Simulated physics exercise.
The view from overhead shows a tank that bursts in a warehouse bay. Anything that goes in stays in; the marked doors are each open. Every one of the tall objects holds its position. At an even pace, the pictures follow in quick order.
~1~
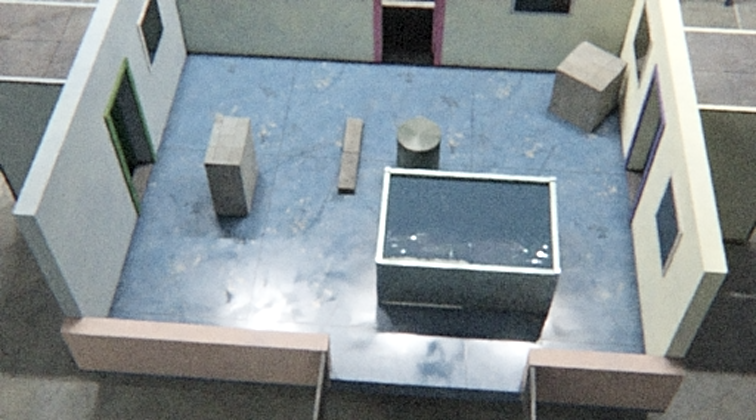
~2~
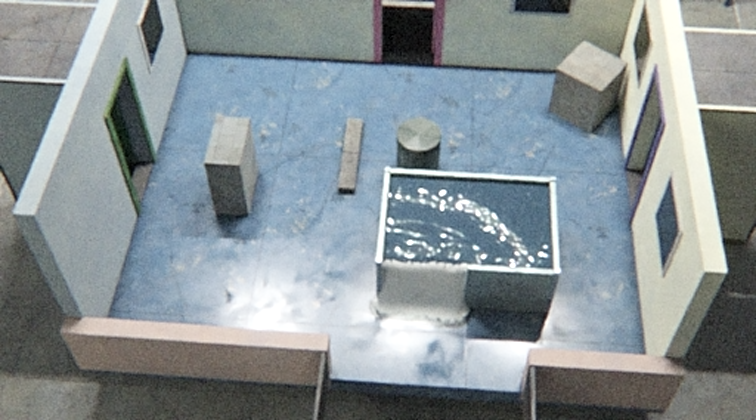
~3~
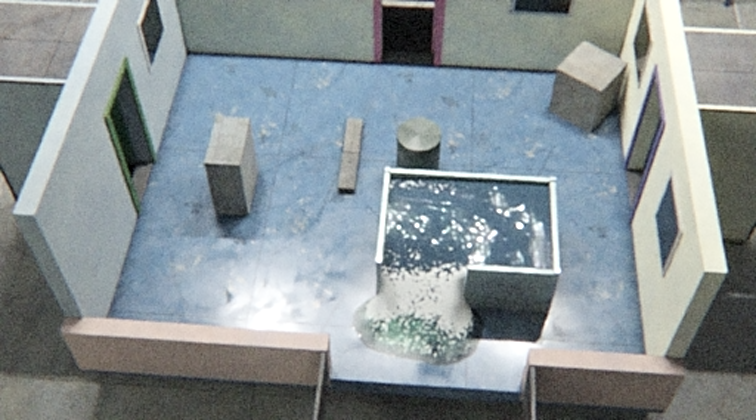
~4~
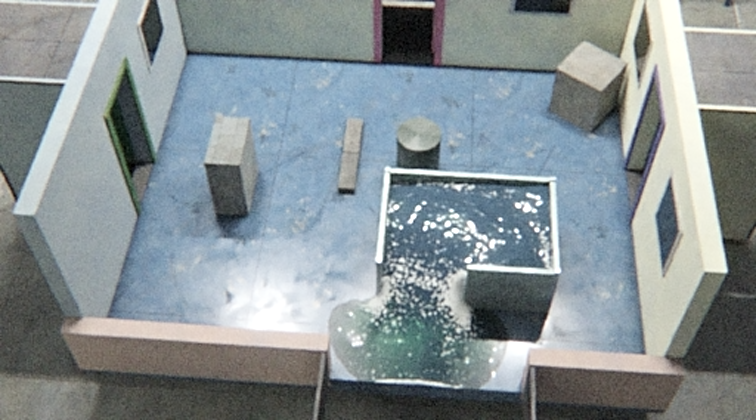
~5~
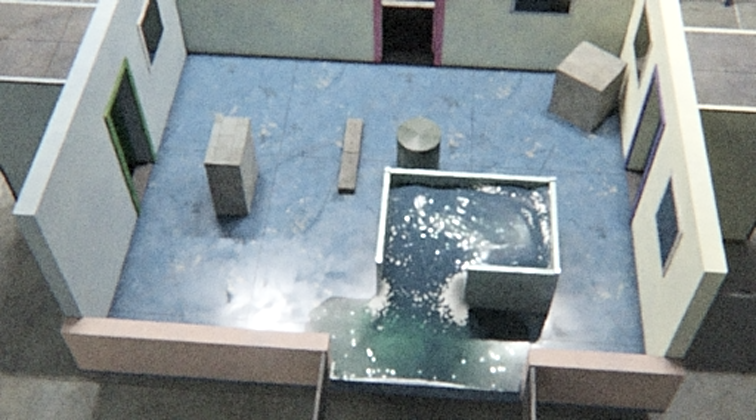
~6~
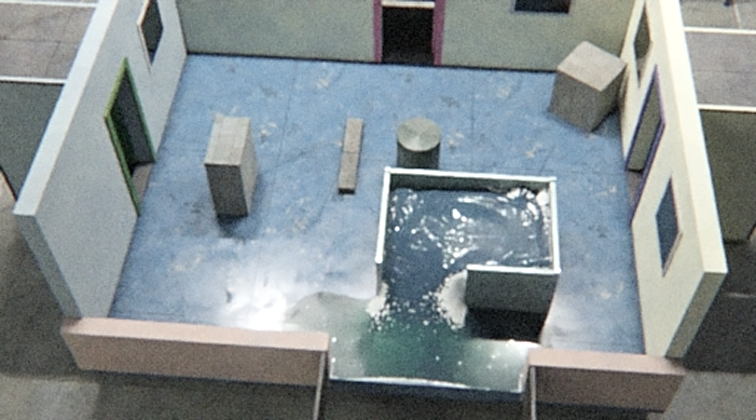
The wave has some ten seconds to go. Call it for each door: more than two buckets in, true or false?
Pink door false, green door false, blue door false.
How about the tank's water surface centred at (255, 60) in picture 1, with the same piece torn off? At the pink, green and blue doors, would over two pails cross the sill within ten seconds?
Then: The pink door lets less in, the green door lets more in, the blue door takes more.
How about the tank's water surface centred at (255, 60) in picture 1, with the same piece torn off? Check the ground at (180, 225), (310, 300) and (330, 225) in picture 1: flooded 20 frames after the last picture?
In turn: Under water, covered, wet.
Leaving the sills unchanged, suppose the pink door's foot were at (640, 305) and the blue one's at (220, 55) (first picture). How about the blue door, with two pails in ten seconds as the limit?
Blue door: Falls short.
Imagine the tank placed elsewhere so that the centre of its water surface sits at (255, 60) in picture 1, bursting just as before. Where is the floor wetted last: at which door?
The door meant here is the door marked blue.
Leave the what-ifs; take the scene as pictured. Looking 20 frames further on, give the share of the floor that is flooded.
Close to 20 in a hundred, I think.
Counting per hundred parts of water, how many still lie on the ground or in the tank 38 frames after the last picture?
About 30 per cent.
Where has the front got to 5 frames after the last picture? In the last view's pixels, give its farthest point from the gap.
Point: (152, 349) in the last picture's pixels.
A moment on, water covers 10 % of the floor; the pink door not reached, the green door not reached, the blue door not reached.
Next, water covers 15 % of the floor; the pink door not reached, the green door not reached, the blue door not reached.
Then, water covers 20 % of the floor; the pink door not reached, the green door wet at the sill, nothing in, the blue door not reached.
Later, water covers 30 % of the floor; the pink door not reached, the green door wet at the sill, nothing in, the blue door not reached.
In the end, water covers 35 % of the floor; the pink door not reached, the green door wet at the sill, nothing in, the blue door not reached.
